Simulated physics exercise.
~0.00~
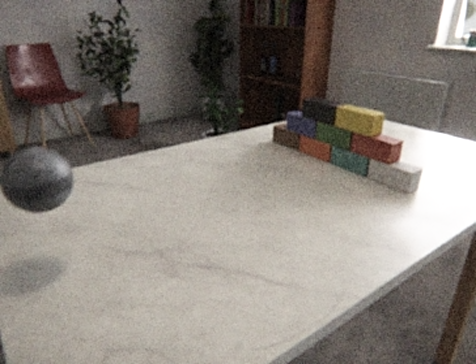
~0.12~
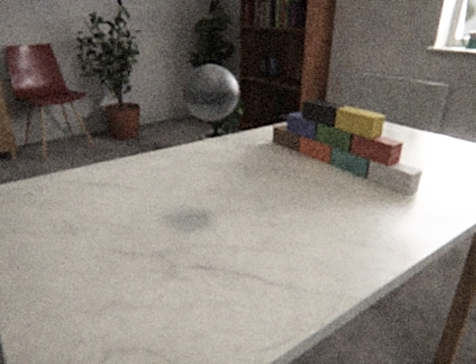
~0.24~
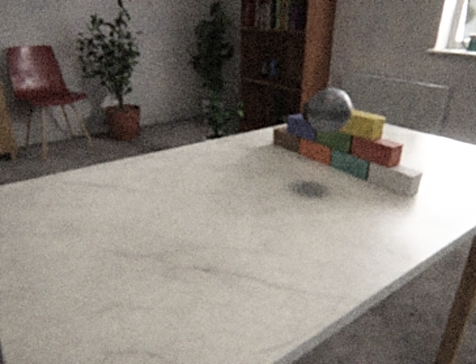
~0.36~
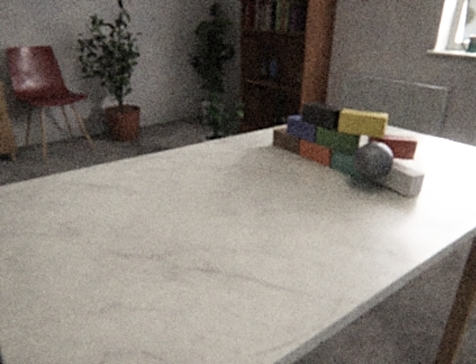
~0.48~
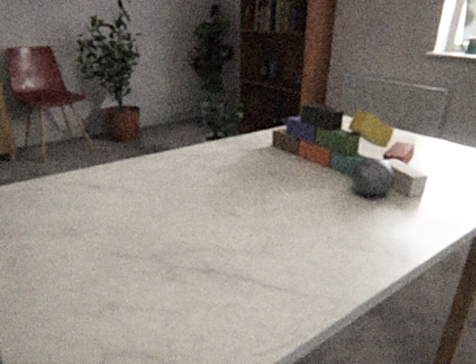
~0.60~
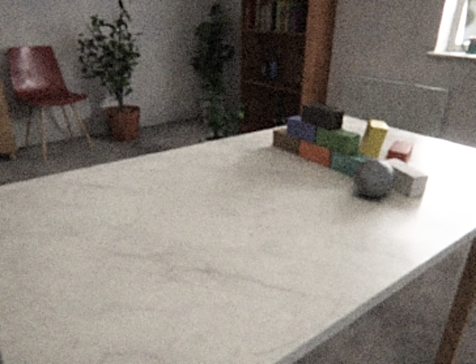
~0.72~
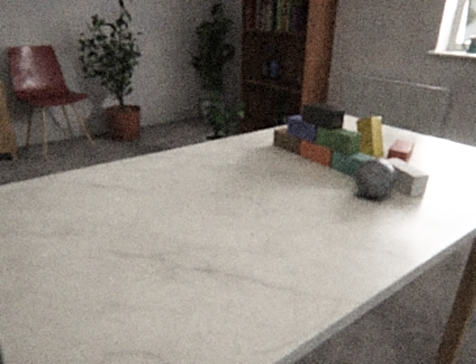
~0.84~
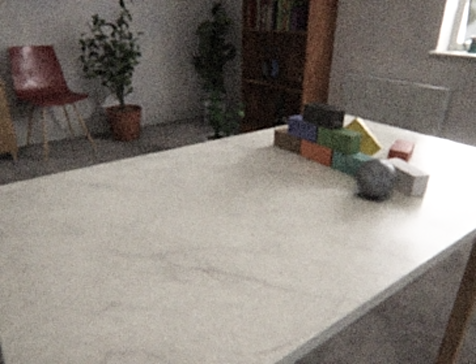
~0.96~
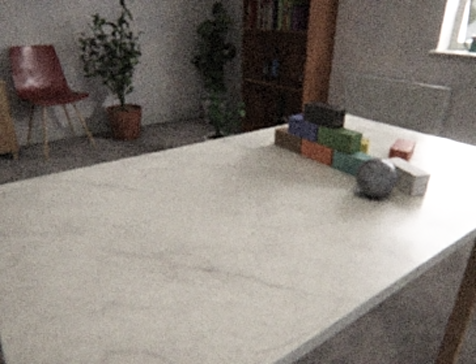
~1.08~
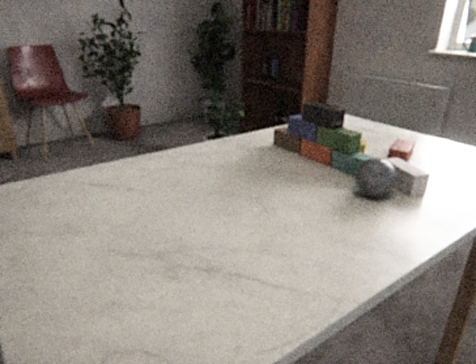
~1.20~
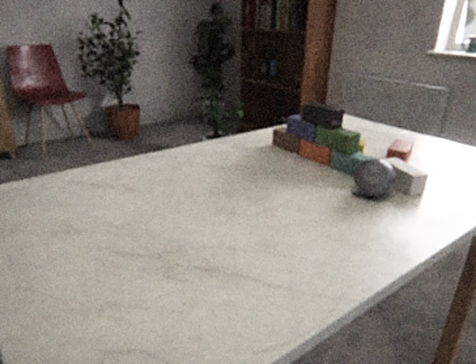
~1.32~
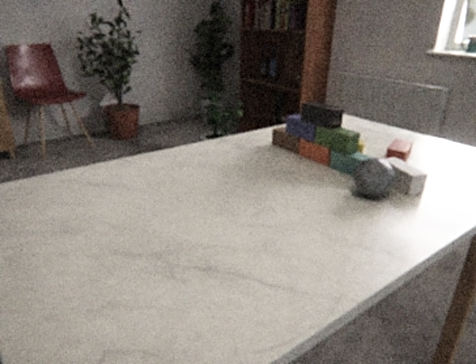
Grey ball flying right into a stack of coloured blocks on a table, toppling the red and yellow ones and stopping alongside.
